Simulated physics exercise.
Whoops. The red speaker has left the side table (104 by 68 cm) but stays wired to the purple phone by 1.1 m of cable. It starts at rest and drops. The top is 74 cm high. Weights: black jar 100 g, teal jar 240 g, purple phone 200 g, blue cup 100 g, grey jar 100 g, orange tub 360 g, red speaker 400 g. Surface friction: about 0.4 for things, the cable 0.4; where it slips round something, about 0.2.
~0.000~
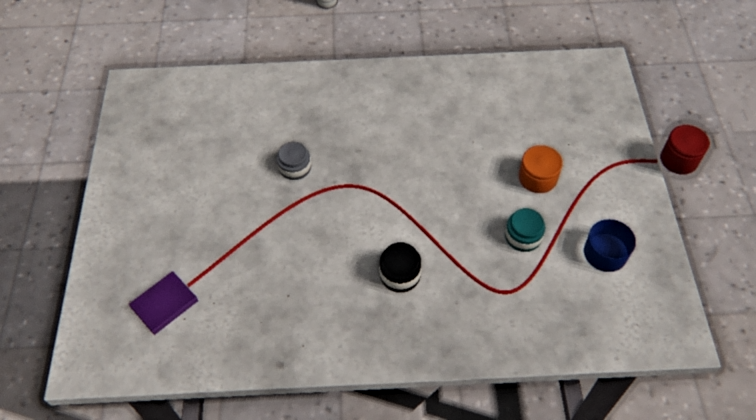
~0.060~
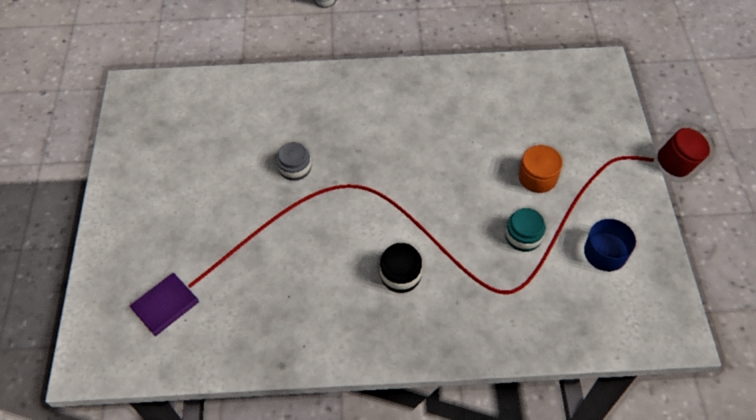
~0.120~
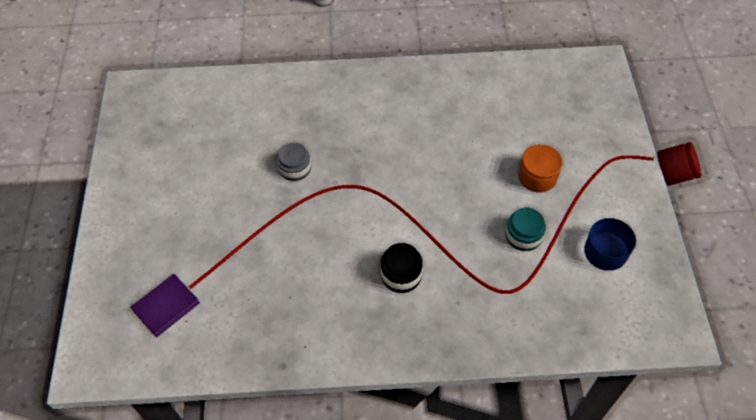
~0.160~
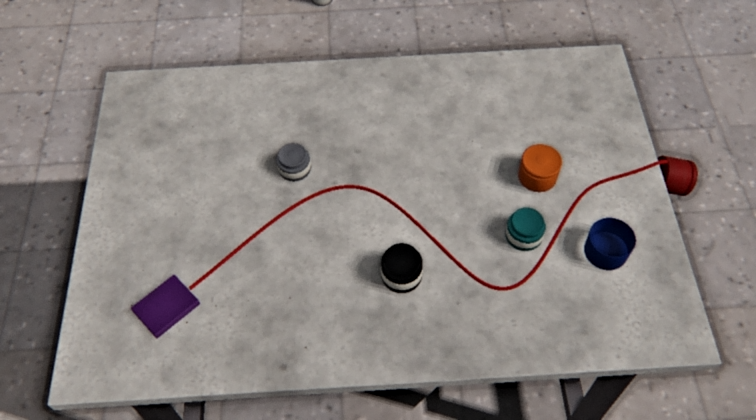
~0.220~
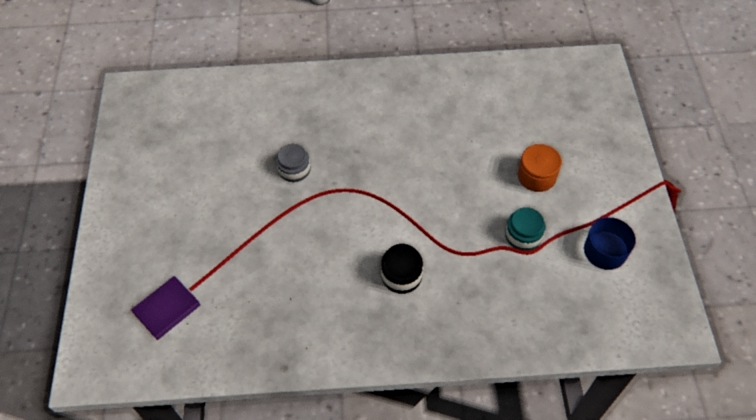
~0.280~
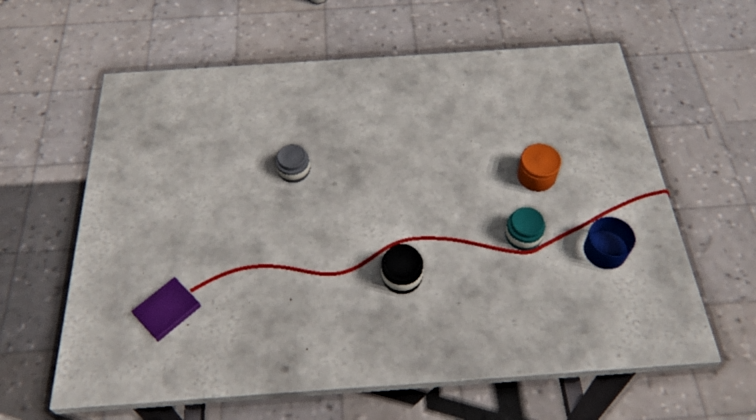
The red speaker dropped off the table's right edge and out of sight, drawing its red cable tighter past the teal jar and blue cup until the curve flattened toward the purple phone.
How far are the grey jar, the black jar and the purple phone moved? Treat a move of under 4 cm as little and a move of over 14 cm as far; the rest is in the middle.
In order: The grey jar moves little; the black jar sits in the middle; the purple phone goes far.
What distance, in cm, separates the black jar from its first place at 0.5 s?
Looks like close to 6 cm, more or less.
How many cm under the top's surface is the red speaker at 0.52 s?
Some 45 cm.
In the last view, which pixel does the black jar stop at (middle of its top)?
Top at rest: About (448, 307).
By 0.5 s, the cable's tail end at (315, 310); purple phone 21 cm off its start, black jar 6 cm off its start, red speaker over the edge.
By 0.7 s, the cable's tail end at (433, 245); purple phone 41 cm off its start, black jar 7 cm off its start, red speaker over the edge.
By 1.0 s, the cable's tail end at (495, 221); purple phone 53 cm off its start at (476, 233), black jar 11 cm off its start at (448, 307), red speaker over the edge.
By 1.2 s, the cable's tail end at (495, 221); purple phone 53 cm off its start, black jar 11 cm off its start, red speaker over the edge.
By 2.4 s, the cable's tail end at (495, 221); purple phone 53 cm off its start at (476, 233), black jar 11 cm off its start at (448, 307), grey jar 0 cm off its start at (291, 156), red speaker over the edge.
